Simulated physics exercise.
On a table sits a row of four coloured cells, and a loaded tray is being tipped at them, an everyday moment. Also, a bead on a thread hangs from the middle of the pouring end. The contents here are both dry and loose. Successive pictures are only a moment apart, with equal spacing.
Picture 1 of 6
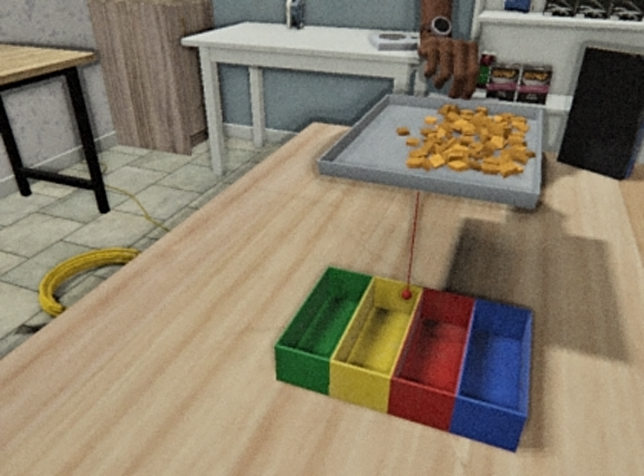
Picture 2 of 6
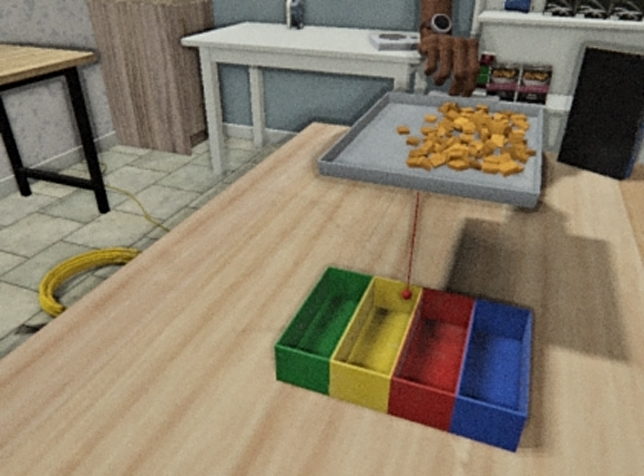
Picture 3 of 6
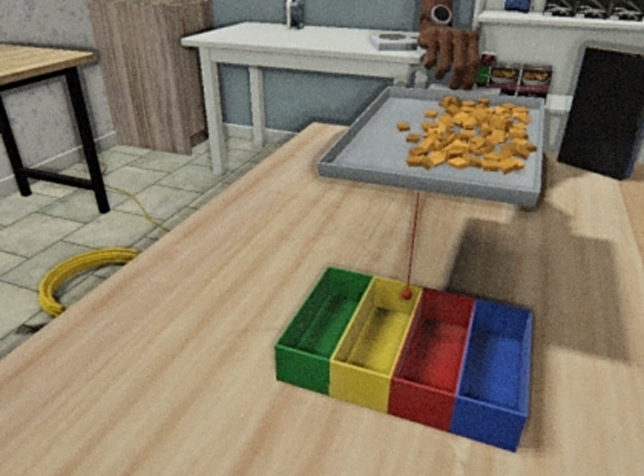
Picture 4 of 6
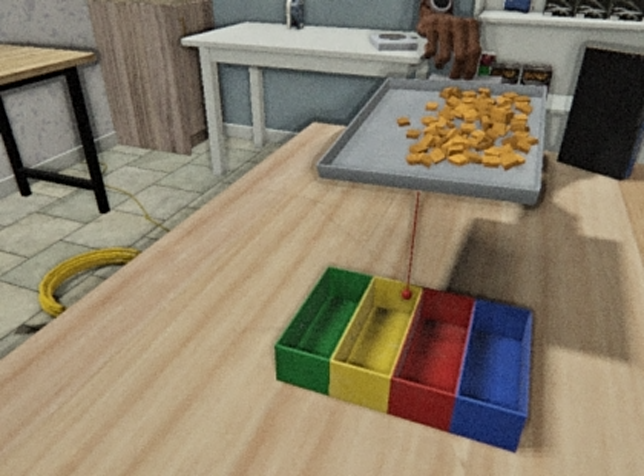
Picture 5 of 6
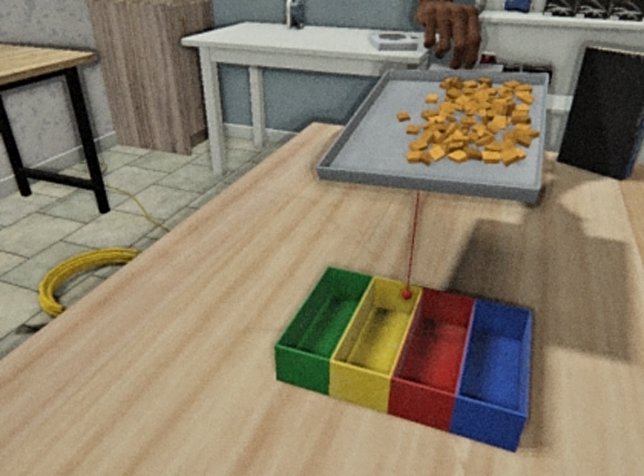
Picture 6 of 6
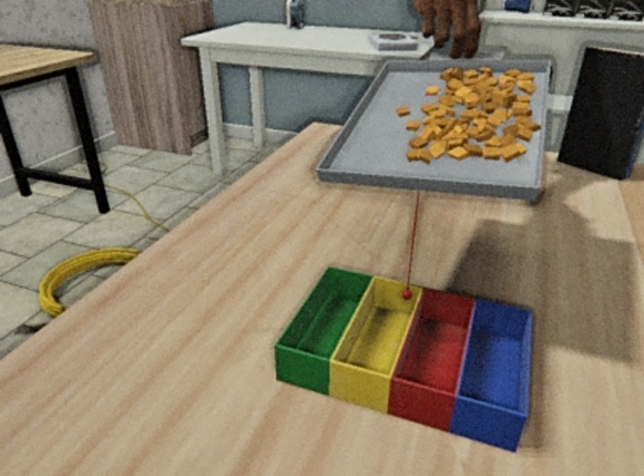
On a wooden table, a hand gradually raising the far side of a grey tray of orange crackers near four coloured cells.
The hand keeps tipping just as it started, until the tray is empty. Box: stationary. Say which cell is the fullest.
The green cell is the fullest.
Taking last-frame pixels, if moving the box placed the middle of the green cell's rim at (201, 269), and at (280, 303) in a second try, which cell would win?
For the first spot I'd say the blue one, and for the second spot the yellow cell.
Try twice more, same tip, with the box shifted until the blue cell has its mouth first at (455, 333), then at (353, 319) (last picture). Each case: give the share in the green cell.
30 % and 0 %.
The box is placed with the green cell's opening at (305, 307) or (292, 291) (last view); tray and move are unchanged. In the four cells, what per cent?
The first yields 90 per cent and the second 100 per cent.
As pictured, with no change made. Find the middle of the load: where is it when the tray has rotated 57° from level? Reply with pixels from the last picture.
The middle of the pieces sits at roughly (390, 153).
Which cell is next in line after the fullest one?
Next after the leader comes yellow.
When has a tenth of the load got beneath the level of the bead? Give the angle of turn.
Roughly 65 degrees at that moment.
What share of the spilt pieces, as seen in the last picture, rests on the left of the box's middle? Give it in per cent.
Around 100 per cent, give or take.
Just after the last frame, tray tipped steeply; almost all on the tray; about a tenth falling or outside the box.
A moment on, tray tipped right over; the larger part on the tray; about a tenth in the green cell; just a few in the yellow cell; just a few in the red cell; about a tenth falling or outside the box.
Further on, tray tipped past a quarter turn; roughly half in the green cell; roughly a quarter in the yellow cell; about a tenth in the red cell; just a few in the blue cell; about a tenth falling or outside the box.
When it is over, tray tipped past a quarter turn; roughly half in the green cell; roughly a quarter in the yellow cell; about a tenth in the red cell; just a few in the blue cell; about a tenth outside the box.
